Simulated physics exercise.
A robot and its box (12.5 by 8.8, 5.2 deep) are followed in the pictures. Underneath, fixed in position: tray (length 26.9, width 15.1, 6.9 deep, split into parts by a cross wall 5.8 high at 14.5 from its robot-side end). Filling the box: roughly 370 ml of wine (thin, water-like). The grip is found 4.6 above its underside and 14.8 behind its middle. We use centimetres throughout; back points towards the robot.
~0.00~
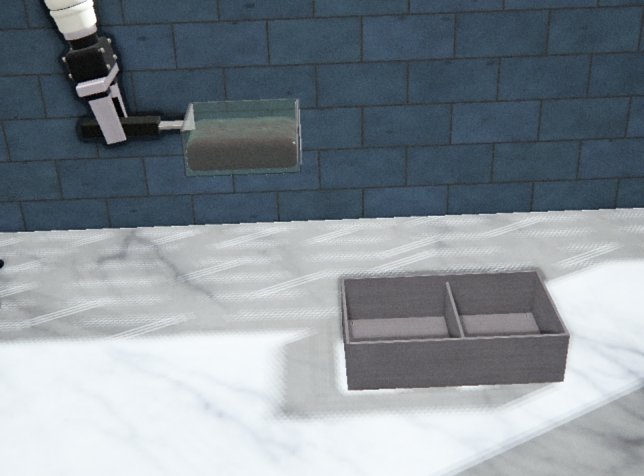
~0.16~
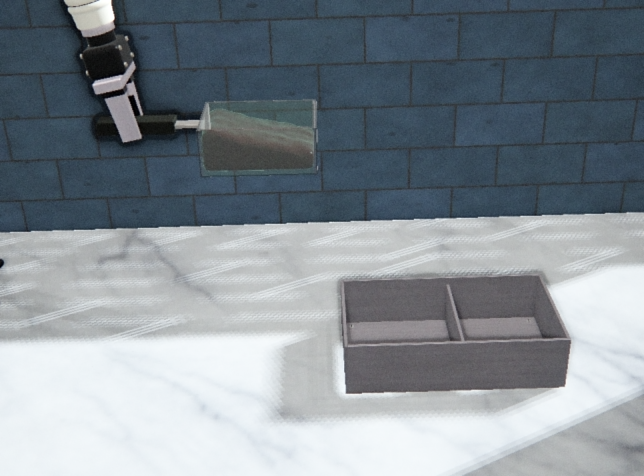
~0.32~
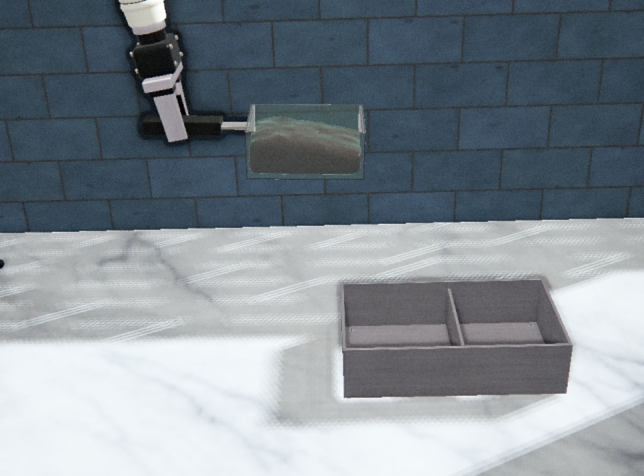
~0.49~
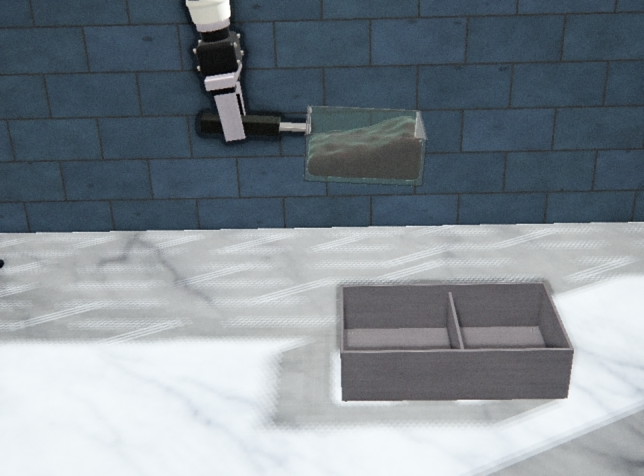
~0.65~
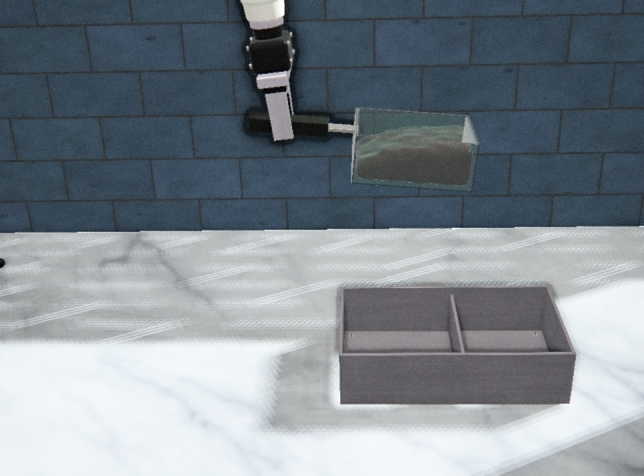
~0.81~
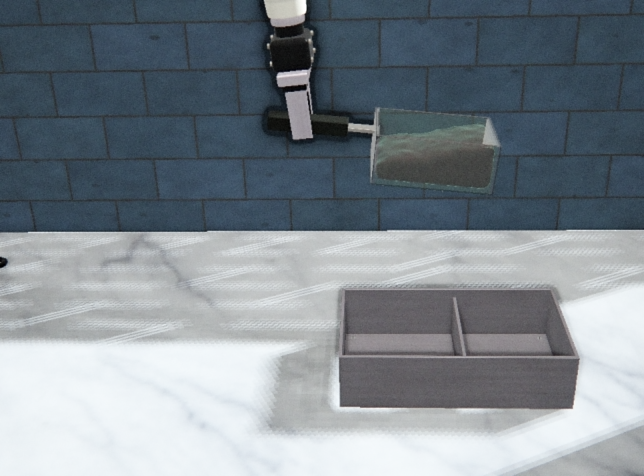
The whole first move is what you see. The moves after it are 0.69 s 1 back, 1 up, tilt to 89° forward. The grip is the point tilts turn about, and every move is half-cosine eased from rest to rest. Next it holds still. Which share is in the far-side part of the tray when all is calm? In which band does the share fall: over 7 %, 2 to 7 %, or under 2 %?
It falls over 7 %.
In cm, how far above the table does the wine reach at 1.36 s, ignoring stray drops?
About 16 cm.
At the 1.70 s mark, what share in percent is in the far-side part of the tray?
I'd say close to 10 in a hundred.
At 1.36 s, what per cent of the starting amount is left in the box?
Remaining share: Close to 30 per cent.
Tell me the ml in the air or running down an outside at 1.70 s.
About 35 ml.
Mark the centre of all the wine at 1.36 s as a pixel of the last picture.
Approximate centre pixel: (388, 321).
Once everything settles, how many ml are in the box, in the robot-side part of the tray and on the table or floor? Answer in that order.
Roughly 10, 220, 100 ml.
After 1.09 s, tilted 35° forward, liquid up to 25 above the table; 355 ml in the box, 20 ml in the air or running down outside.
After 1.36 s, tilted 81° forward, liquid up to 29 above the table; 205 ml in the robot-side part, 110 ml in the box, 35 ml in the far-side part, 25 ml in the air or running down outside.
After 1.70 s, tilted 89° forward, liquid up to 48 above the table; 215 ml in the robot-side part, 50 ml on the table or floor, 40 ml in the box, 35 ml in the far-side part, 35 ml in the air or running down outside.
After 2.50 s, tilted 89° forward, liquid up to 13 above the table; 220 ml in the robot-side part, 100 ml on the table or floor, 40 ml in the far-side part, 10 ml in the box.
At rest, 220 ml in the robot-side part, 100 ml on the table or floor, 40 ml in the far-side part, 10 ml in the box. That is 10 % in the far-side part of the tray.
